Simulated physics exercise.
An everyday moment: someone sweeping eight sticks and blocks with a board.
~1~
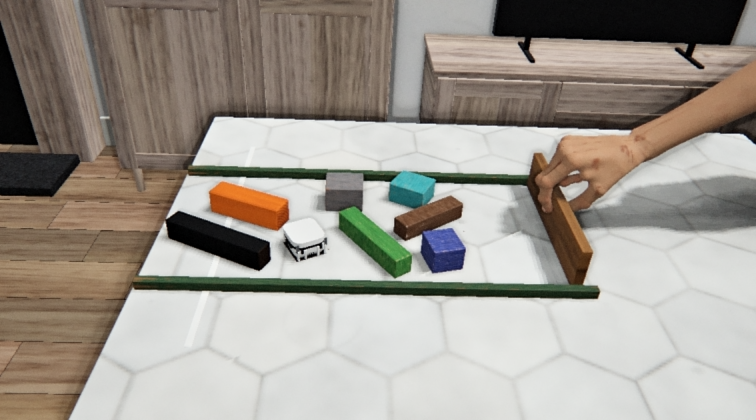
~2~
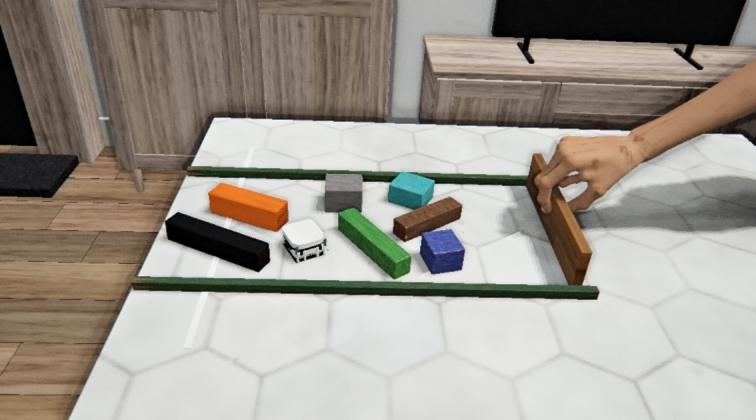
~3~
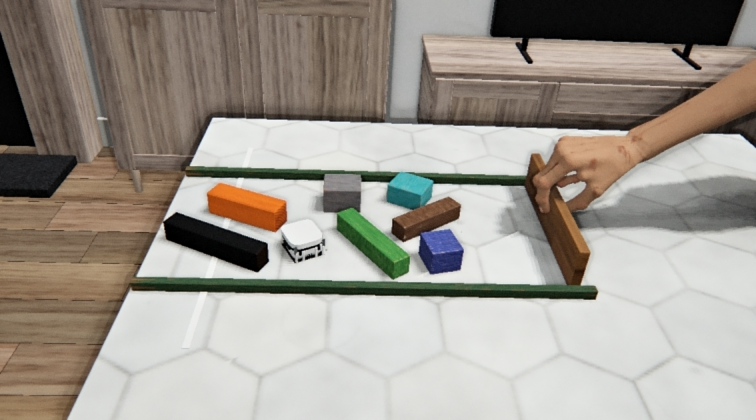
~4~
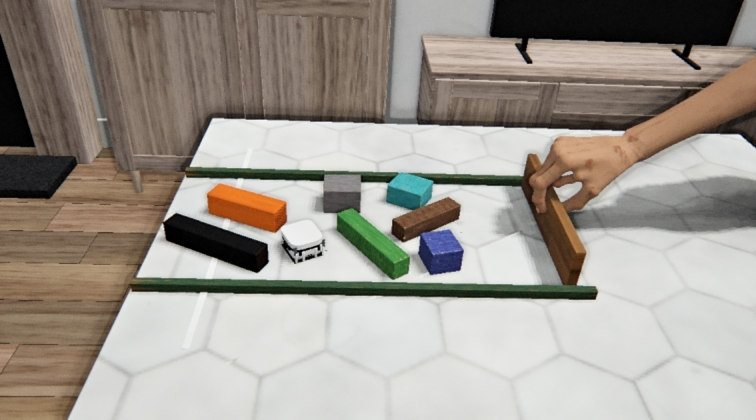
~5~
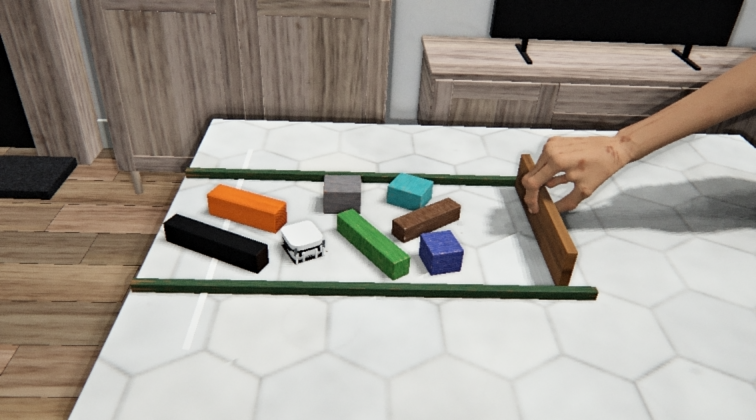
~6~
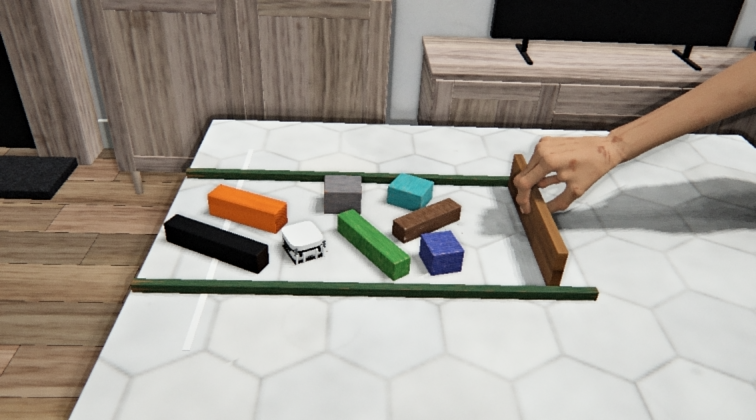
A hand grips a wooden board standing at the right end of two green rails on a white tabletop, holding it nearly still at first. The hand then slides the board a short way left between the rails, toward the scattered colourful sticks and blocks, which stay in place, untouched.
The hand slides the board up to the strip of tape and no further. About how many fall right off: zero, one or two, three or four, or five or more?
As it turns out, the number that fall off is three or four.
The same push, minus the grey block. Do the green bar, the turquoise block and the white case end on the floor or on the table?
The green bar is kept; the turquoise block does not fall; the white case goes over.
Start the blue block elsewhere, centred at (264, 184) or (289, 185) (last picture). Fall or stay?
In turn it stays on; is kept.
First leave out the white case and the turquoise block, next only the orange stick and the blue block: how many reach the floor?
It would be 1 and 1.
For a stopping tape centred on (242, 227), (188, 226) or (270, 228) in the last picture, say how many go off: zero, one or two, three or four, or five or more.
One after another: 1 or 2; 5 or more; one or two.
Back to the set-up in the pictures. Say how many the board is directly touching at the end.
The number is 3.
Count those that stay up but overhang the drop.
Overhanging: 2.
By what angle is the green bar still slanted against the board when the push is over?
Some 25 degrees.
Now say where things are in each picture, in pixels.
Black stick (218, 240); orange stick (249, 205); white case (304, 240); board (555, 214); tape (228, 224), in the first picture.
Orange stick (249, 207); green bar (373, 242), in the second picture.
White case (302, 241); board (553, 215), in the third picture.
Black stick (215, 242); brown bar (427, 219), in the fourth picture.
Orange stick (247, 208); turquoise block (410, 192), in the fifth picture.
Black stick (216, 243); orange stick (248, 209); white case (303, 243); board (534, 215); tape (226, 227), in the sixth picture.
Soon after, none off yet; black stick at rest near (216, 243); orange stick at rest near (248, 209); white case at rest near (303, 243).
Then, none off yet; black stick moved a little near (189, 247); orange stick moved a little near (221, 202); white case moved well along near (232, 245).
At rest, the number that fall off is three or four; fallen, white case, orange stick and black stick.
